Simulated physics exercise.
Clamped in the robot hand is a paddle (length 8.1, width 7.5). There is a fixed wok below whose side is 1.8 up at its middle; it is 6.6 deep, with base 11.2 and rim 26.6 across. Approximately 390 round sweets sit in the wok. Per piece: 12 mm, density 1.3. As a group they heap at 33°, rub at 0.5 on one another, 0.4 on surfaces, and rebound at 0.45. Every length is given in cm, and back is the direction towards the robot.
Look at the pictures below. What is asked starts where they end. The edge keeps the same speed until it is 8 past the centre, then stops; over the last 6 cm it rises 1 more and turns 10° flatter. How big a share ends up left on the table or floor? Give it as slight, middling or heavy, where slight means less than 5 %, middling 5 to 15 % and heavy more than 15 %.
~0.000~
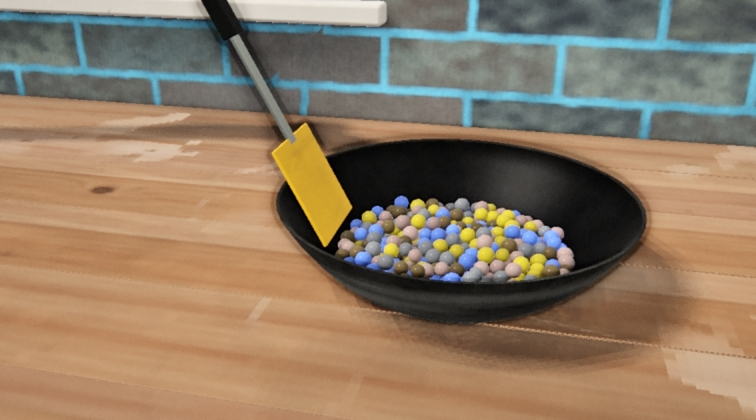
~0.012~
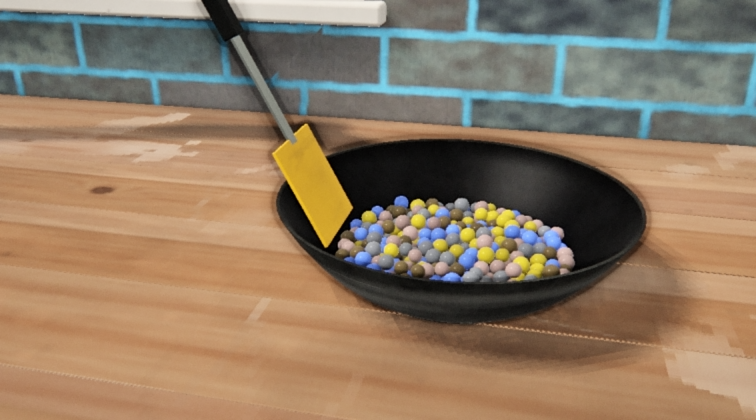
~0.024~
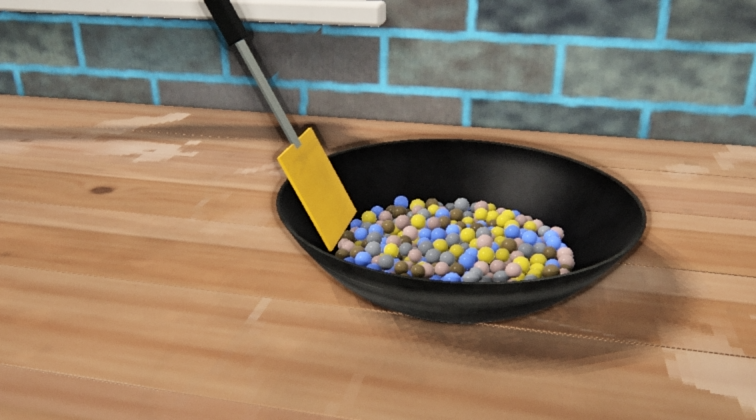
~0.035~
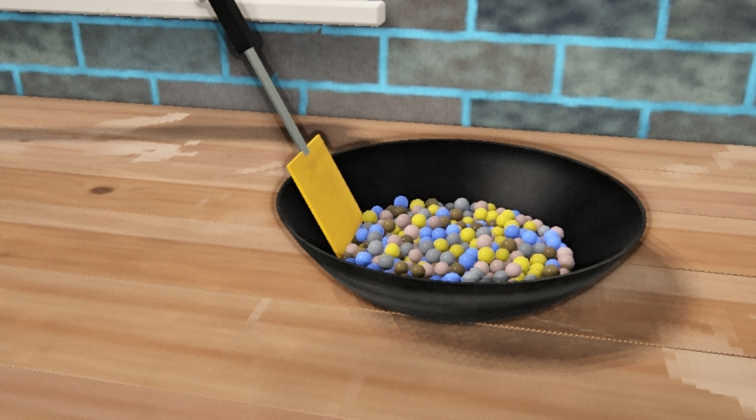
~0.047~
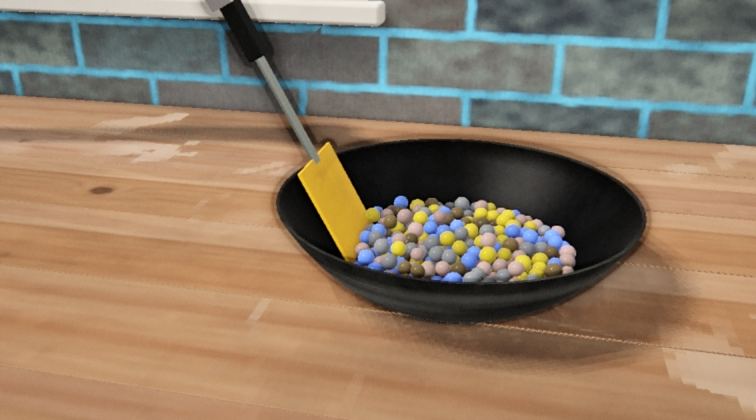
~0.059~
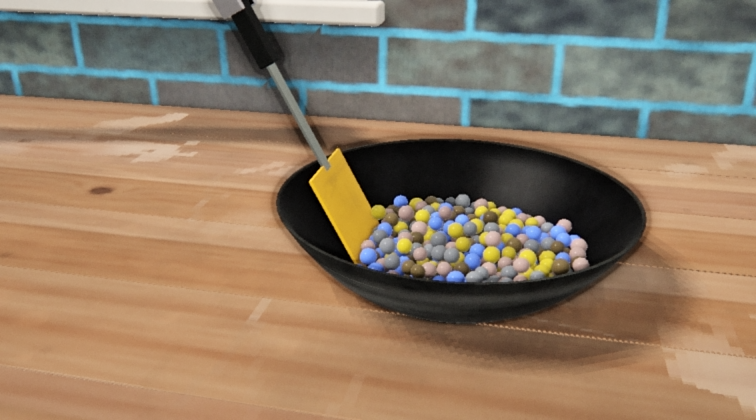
Middling.
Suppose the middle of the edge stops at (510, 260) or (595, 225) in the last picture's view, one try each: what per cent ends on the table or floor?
Respectively about 0 and 35 percent end on the table or floor.
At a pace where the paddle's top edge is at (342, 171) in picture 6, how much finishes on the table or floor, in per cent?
I'd say around 30 per cent.
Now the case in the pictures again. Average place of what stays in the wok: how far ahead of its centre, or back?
Ahead of centre, roughly 4.5 centimetres.
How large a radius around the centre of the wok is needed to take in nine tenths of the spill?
Radial distance: Approx. 25 cm.
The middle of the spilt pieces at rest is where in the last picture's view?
Near pixel (707, 300).
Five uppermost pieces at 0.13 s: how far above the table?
Some 6 cm.
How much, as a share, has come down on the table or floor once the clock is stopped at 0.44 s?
Roughly 6 percent of it.
By 0.13 s, sloping 62°, highest piece 6 above the table; 393 in the wok.
By 0.21 s, sloping 59°, highest piece 7 above the table; 393 in the wok.
By 0.44 s, sloping 52°, highest piece 8 above the table; 354 in the wok, 27 on the table or floor, 12 on the blade or in flight.
By 1.49 s, sloping 52°, highest piece 7 above the table; 353 in the wok, 40 on the table or floor.
Final count, 353 in the wok, 40 on the table or floor. That is 10 % on the table or floor.
